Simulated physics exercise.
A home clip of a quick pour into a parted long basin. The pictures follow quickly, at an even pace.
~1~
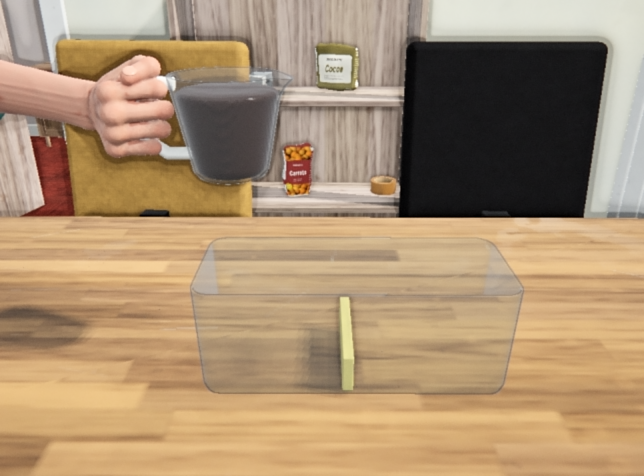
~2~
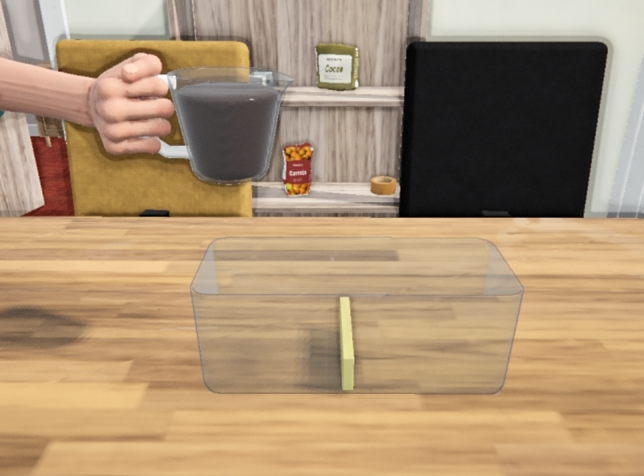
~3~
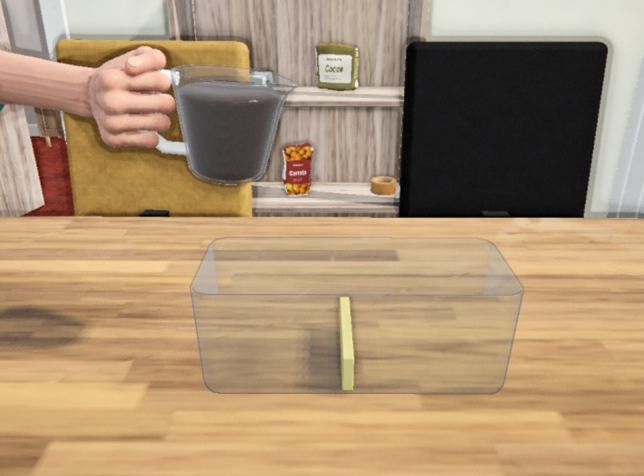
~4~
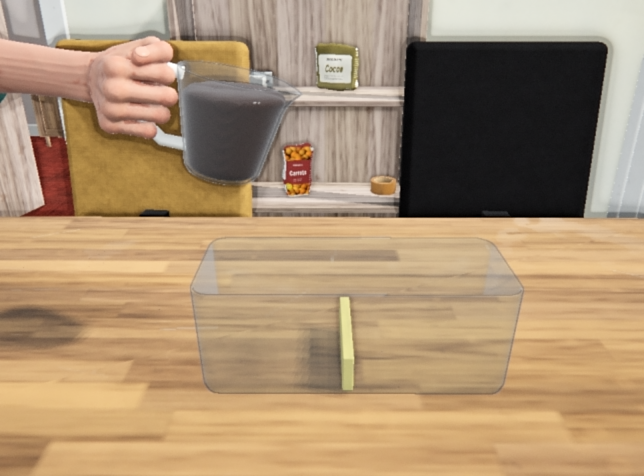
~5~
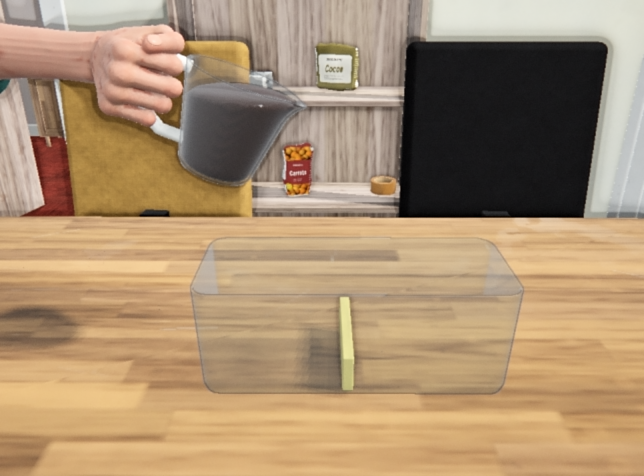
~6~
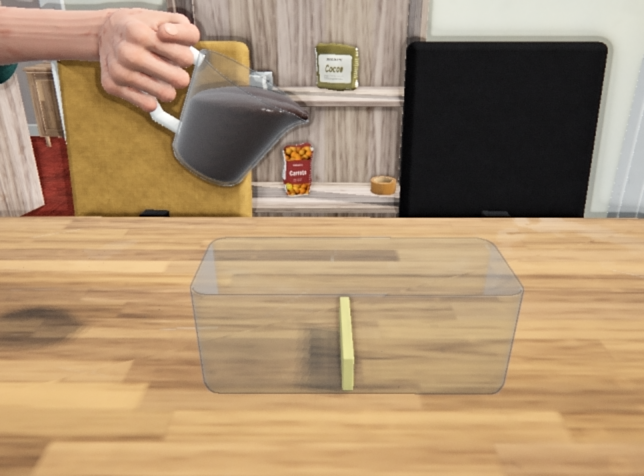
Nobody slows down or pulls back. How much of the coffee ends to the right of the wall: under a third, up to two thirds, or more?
It comes to above two thirds.
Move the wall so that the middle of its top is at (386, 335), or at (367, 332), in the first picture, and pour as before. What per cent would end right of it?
In turn 10 and 30 in a hundred.
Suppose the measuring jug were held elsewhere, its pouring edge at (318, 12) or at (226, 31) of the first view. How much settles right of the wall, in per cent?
First some 90, then 5 per cent.
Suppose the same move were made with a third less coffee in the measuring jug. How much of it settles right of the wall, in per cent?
About 65 per cent.
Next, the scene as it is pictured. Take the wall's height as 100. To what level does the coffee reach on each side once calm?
Some 10 per cent left and 40 right.
A moment on, the measuring jug is tipped on its side and 45 per cent is still to pour, 0 is left of the wall and 17 right of it.
Next, the measuring jug is tipped on its side and 10 per cent is still to pour, 15 is left of the wall and 58 right of it.
Then the measuring jug is tipped on its side and 1 per cent is still to pour, 14 is left of the wall and 81 right of it.
Later the measuring jug is tipped on its side and 0 per cent is still to pour, 17 is left of the wall and 81 right of it.
In the end 18 per cent lies left of the wall, 82 right of it and 1 outside.
